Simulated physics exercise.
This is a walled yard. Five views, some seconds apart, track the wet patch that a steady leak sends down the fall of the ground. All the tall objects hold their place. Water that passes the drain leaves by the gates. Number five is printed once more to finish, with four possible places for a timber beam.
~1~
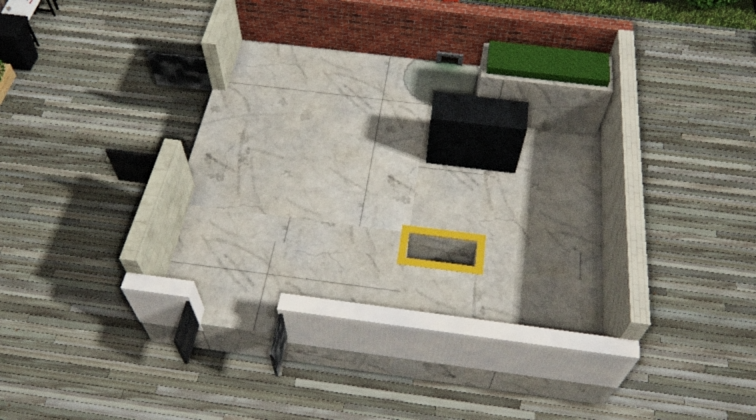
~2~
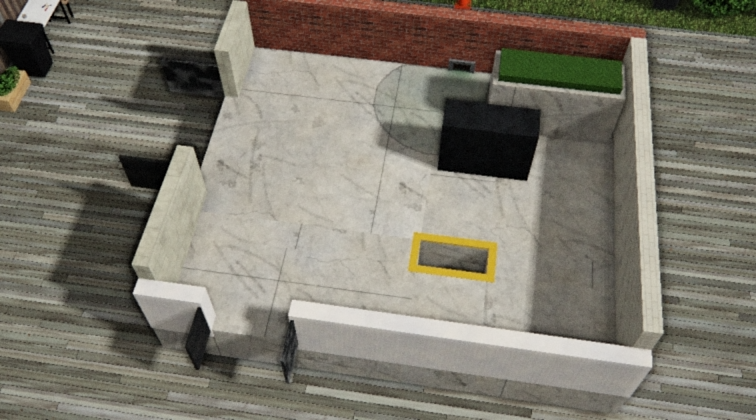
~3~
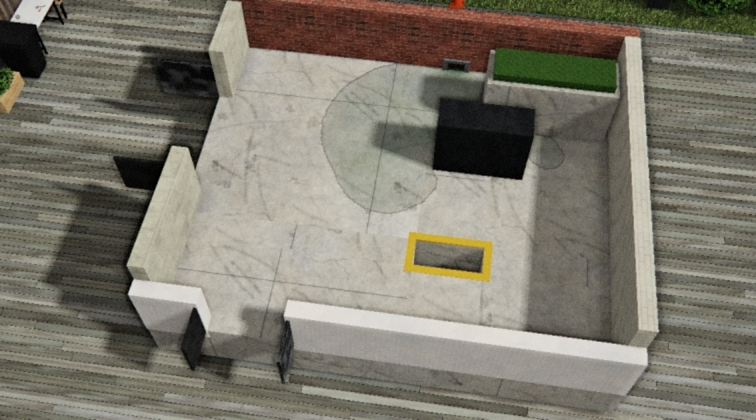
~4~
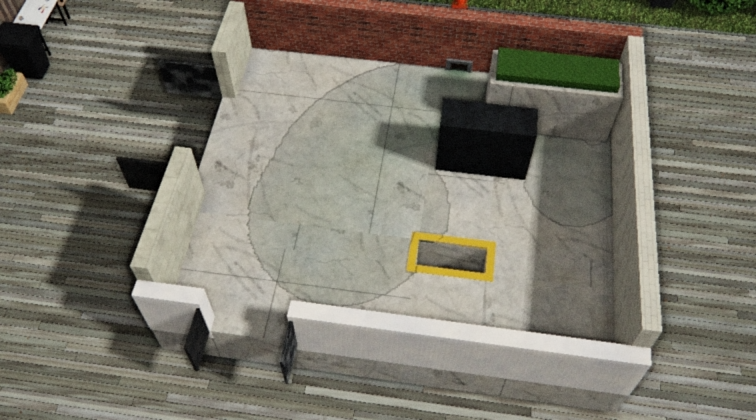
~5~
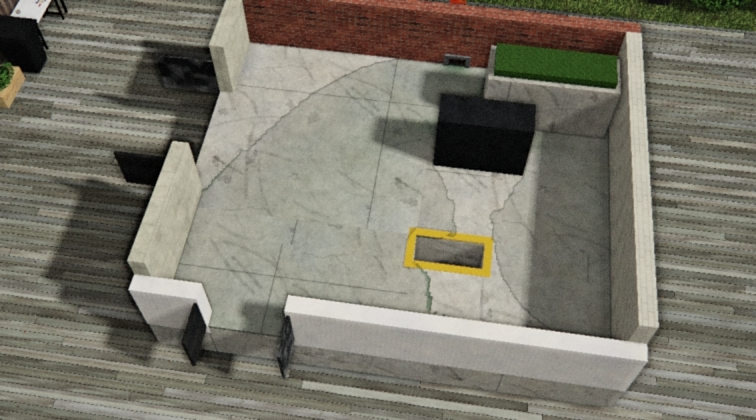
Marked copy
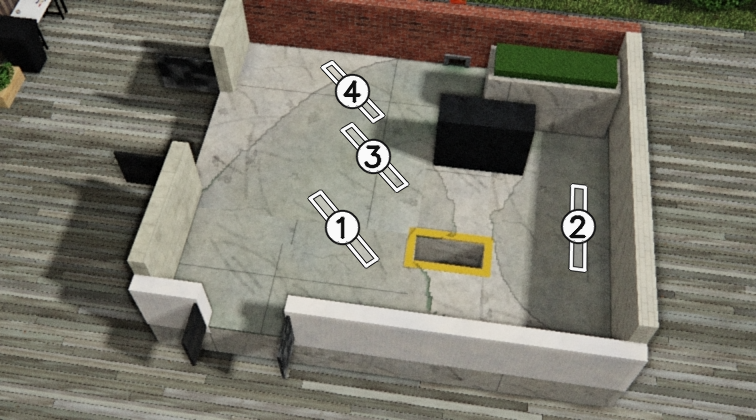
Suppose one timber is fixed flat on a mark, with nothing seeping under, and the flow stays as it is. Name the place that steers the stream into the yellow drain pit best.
Use position 3.
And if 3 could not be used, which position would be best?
Position 1.
In white, 1 from (315, 195) to (371, 262); 2 from (577, 269) to (579, 186); 3 from (347, 127) to (401, 187); 4 from (327, 65) to (378, 118).
For position 1, about 24 % of the stream goes into the yellow drain pit, about 75 % out by the gates.
For position 2, about 9 % of the stream goes into the yellow drain pit, about 91 % out by the gates.
For position 3, about 34 % of the stream goes into the yellow drain pit, about 65 % out by the gates.
For position 4, about 16 % of the stream goes into the yellow drain pit, about 83 % out by the gates.
